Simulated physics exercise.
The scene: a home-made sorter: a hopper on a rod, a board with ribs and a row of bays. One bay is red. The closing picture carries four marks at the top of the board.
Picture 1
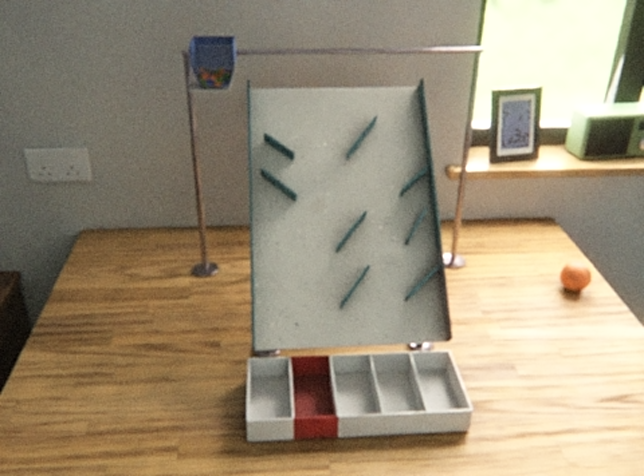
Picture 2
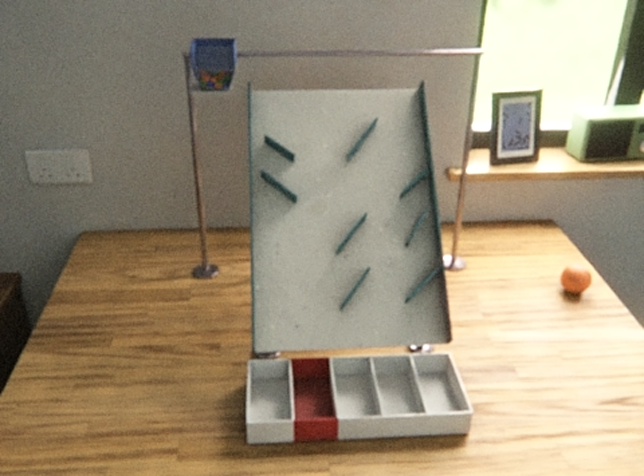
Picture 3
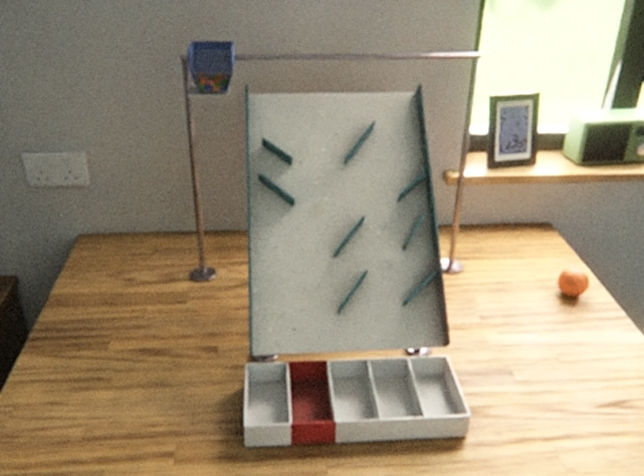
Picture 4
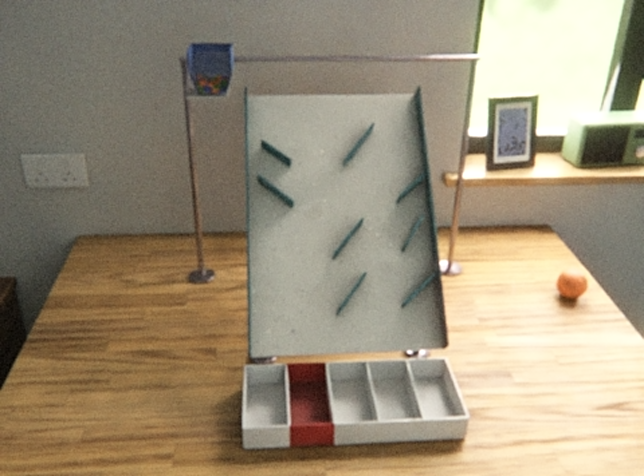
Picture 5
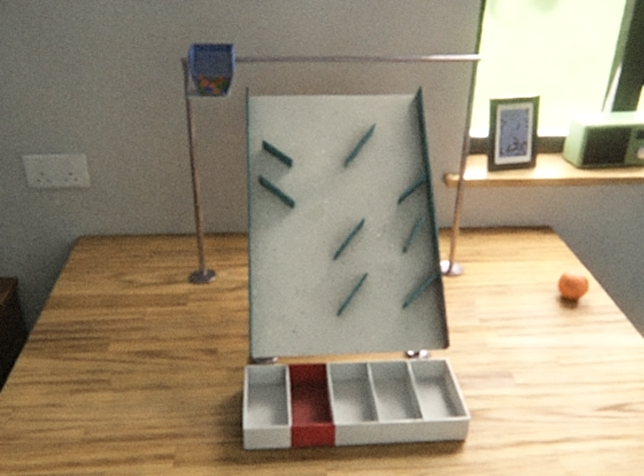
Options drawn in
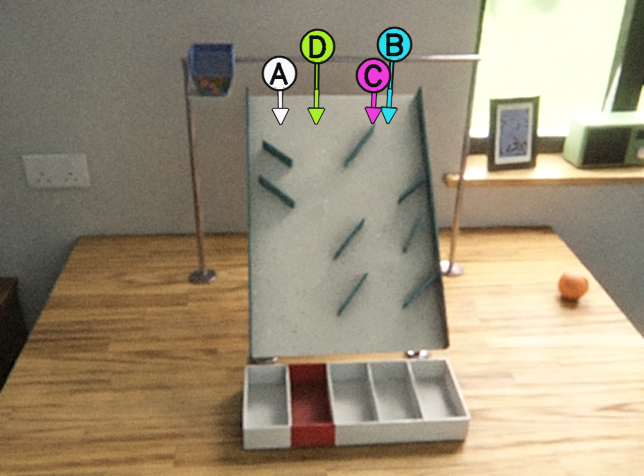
On a wooden table by a window, a small blue hopper hangs at the left end of a metal rod above a pale sloping board with dark ribs and a row of five bays, one red. Nothing in the setup moves from start to finish; only the view shifts slightly.
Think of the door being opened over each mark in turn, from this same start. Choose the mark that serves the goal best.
D beats the others.
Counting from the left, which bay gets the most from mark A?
The second.
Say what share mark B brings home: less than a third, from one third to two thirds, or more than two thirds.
It is less than a third.
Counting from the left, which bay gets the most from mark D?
The second from the left.
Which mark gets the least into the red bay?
B.
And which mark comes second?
Mark A.
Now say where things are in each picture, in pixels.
In the first picture, hopper near (218, 75), jelly beans, door shut.
In the second picture, ribs (265, 135) to (294, 155), (349, 155) to (378, 118), (261, 170) to (297, 197).
In the third picture, ribs (401, 195) to (426, 172), (336, 252) to (364, 216), (407, 245) to (424, 213).
In the fourth picture, ribs (339, 312) to (366, 272), (405, 304) to (437, 272).
In the fifth picture, red bay near (313, 434), number 2 of 5 from the left.
On the marked copy, mark A meets the board at (280, 118); mark B meets the board at (388, 117); mark C meets the board at (372, 117); mark D meets the board at (316, 118).
If A is chosen, close to half in the red bay, close to a quarter in other bays, close to a quarter held on the board.
If B is chosen, close to a quarter in the red bay, close to two thirds in other bays, a small share held on the board.
If C is chosen, close to a third in the red bay, close to half in other bays, a small share held on the board.
If D is chosen, the bulk in the red bay, a small share in other bays.
